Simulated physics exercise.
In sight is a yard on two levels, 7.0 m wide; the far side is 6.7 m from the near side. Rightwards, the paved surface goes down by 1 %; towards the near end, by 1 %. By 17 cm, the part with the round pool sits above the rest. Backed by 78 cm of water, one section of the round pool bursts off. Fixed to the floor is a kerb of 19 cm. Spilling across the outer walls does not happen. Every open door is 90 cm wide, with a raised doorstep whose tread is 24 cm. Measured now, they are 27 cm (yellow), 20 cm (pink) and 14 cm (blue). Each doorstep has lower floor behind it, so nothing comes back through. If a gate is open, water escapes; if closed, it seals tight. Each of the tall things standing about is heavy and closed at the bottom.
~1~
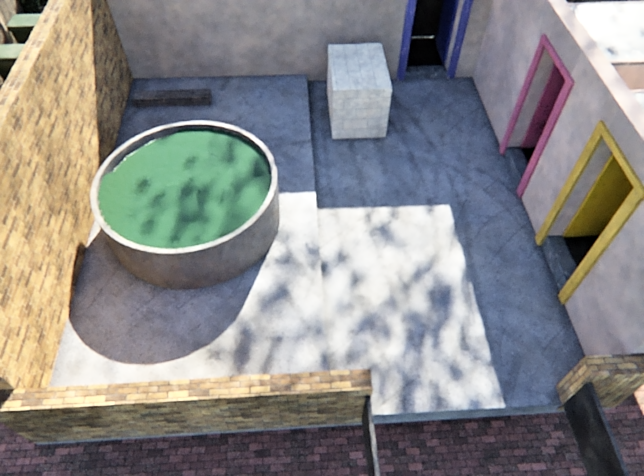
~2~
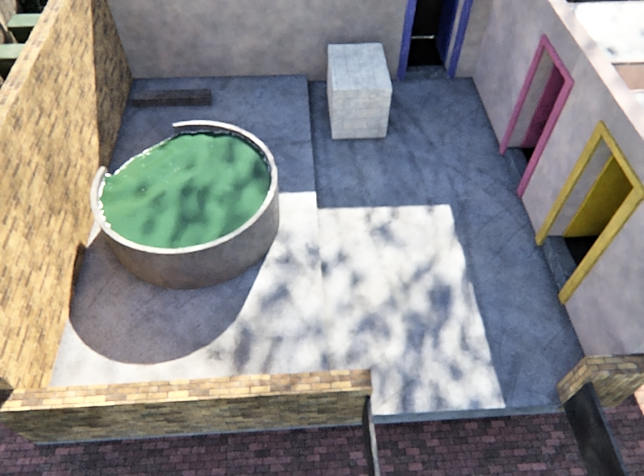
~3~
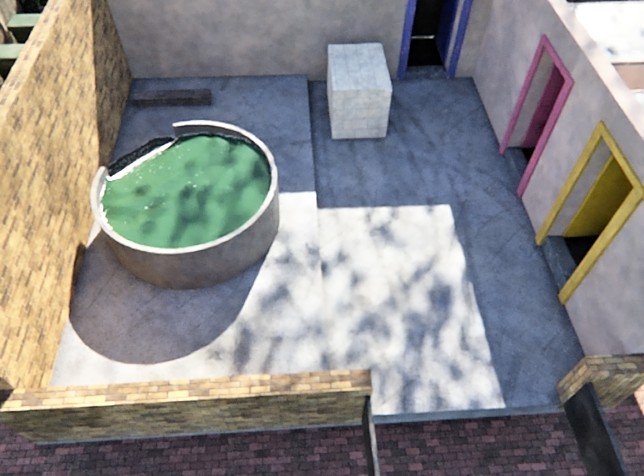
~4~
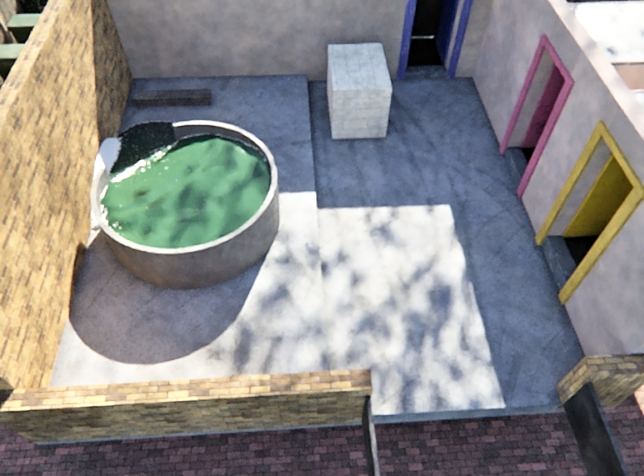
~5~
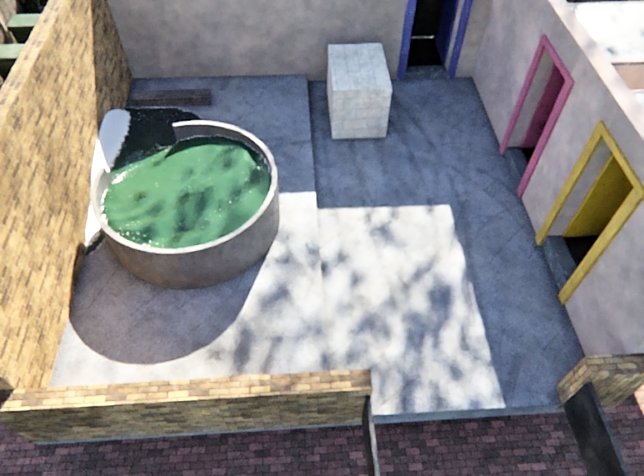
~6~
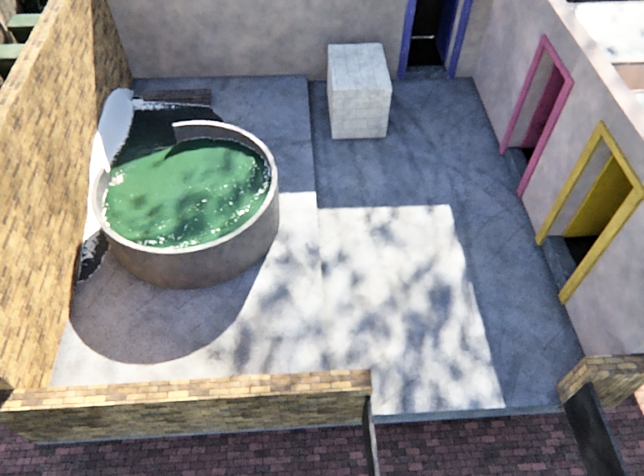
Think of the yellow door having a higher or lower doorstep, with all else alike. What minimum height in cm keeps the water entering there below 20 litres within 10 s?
About 11.5 cm.
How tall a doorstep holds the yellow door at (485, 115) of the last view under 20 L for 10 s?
Minimum: About 11.0 cm.
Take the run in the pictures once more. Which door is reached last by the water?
That's the yellow one.
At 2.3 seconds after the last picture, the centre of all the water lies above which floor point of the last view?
Roughly (202, 168).
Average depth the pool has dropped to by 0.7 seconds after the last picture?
About 53 cm.
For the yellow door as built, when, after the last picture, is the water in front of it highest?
I'd say near 8.5 seconds.
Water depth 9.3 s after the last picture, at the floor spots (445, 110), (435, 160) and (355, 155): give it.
Roughly 4, then 4, then 3 cm.
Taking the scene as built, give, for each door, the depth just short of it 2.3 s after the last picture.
Yellow 0, pink 0, blue 7 cm.
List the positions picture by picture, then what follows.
Still water, 78 cm deep, in the round pool at (187, 184); the yellow door at (577, 228) is dry, in the first frame.
Water pours out on the far side and has run 0.4 m, to a hidden place; about 9 cm deep outside, 78 cm at the back, in the second frame.
The front is at a hidden place, 0.8 m from the gap on the far side; 1.1 m2 of floor is wet, 78 cm left at the back, in the third frame.
The front is at (137, 128), 1.3 m from the gap on the far side; 2.0 m2 of floor is wet, 78 cm left at the back, in the fourth frame.
Water pours out on the far side and has run 1.9 m, to (125, 111); about 9 cm deep outside, 78 cm at the back, in the fifth frame.
Water pours out on the far side and has run 2.4 m, to (130, 92); about 9 cm deep outside, 77 cm at the back; 5.9 m in a straight line remain to the yellow door at (577, 228), in the sixth frame.
Then, 0.7 s after the last picture water covers 15 % of the floor, deepest (59 cm) near (134, 79); it has not reached the yellow door.
Then, 2.3 s after the last picture water covers 40 % of the floor, deepest (39 cm) near (133, 84); it has not reached the yellow door.
Then, 9.3 s after the last picture water covers 90 % of the floor, deepest (20 cm) near (324, 115); 15 cm at the yellow door, 0 litres in over its 27 cm doorstep.
At the yellow door as built, the water peaked near 16 cm, 8.5 s after the last picture.
Run again over the same 10 s with other heights there, 27 litres in over 10.5 cm, 4 litres over 14 cm. The limit of 20 litres is kept from about 11.5 cm up.
